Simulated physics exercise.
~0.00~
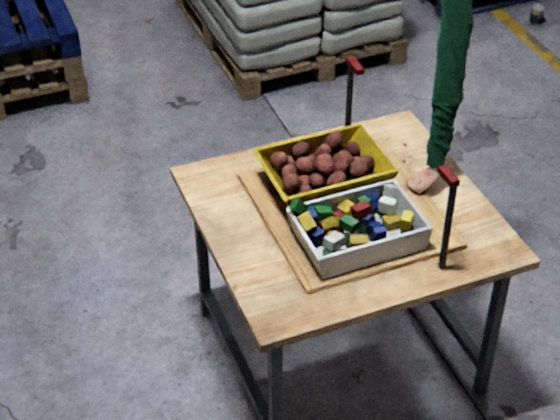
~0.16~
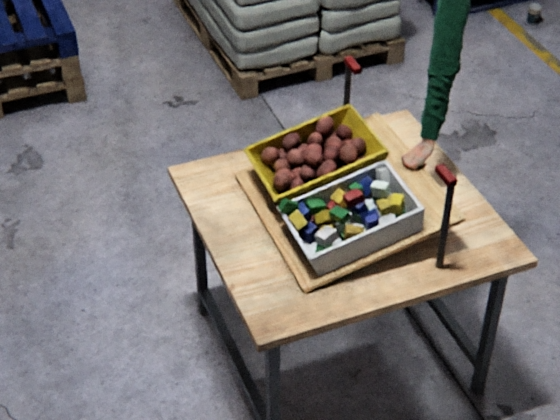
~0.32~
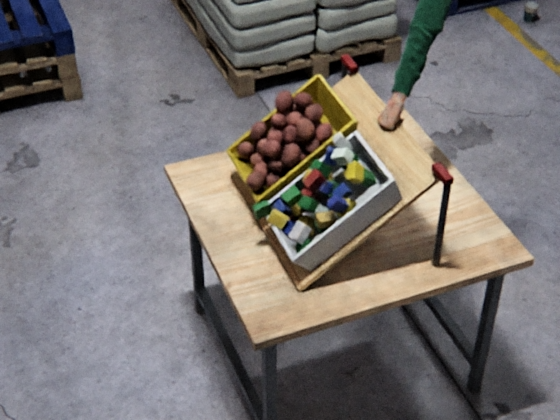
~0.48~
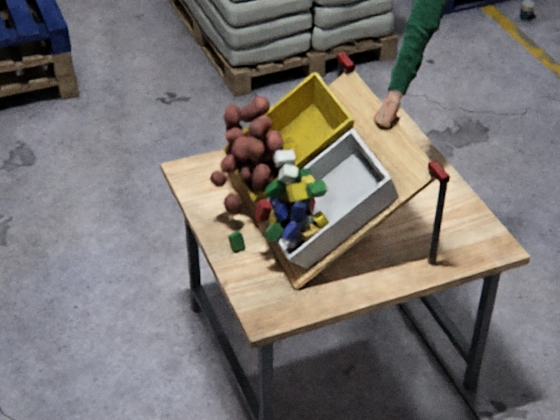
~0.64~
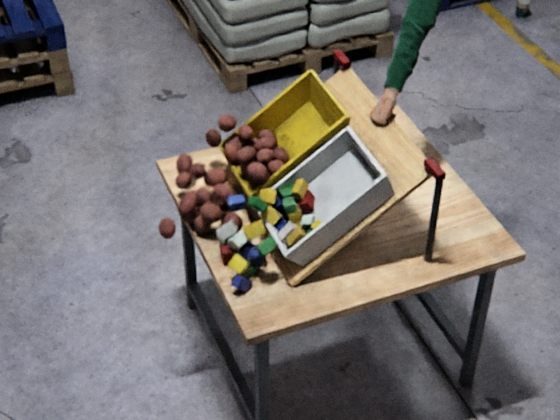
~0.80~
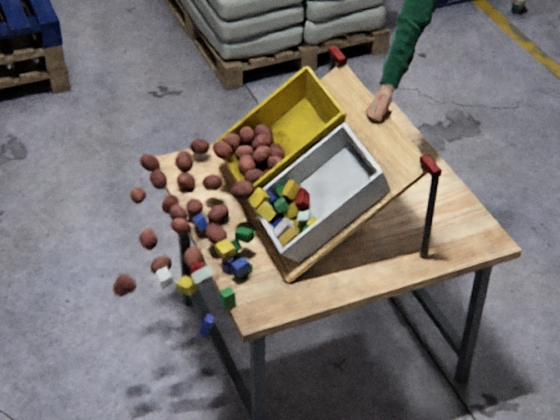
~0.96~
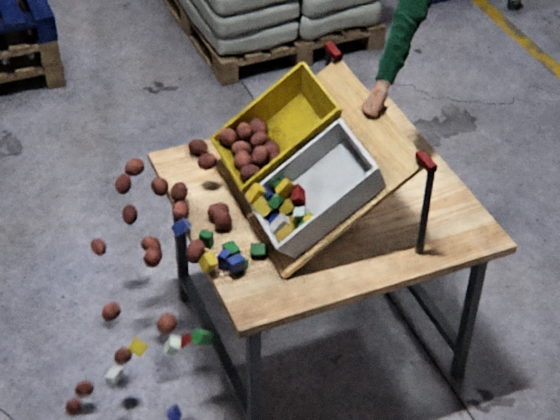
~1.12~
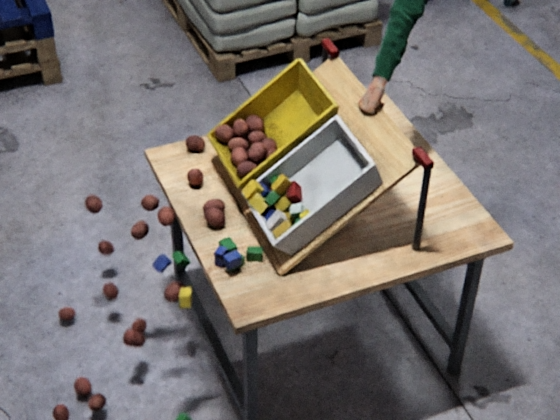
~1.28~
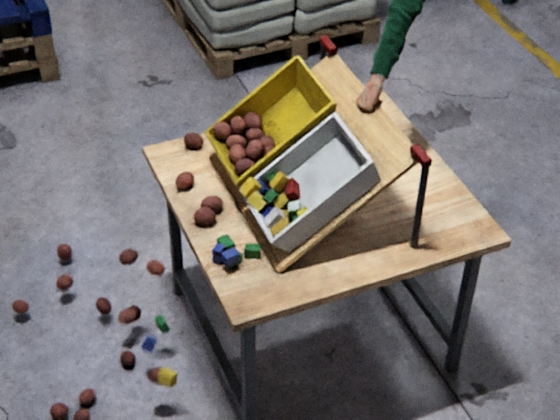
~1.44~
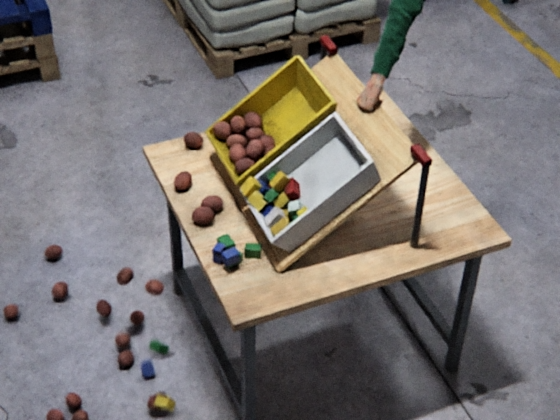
On a workshop table, a hand holding a tilting board as potatoes and toy bricks spill left, some staying in both crates.
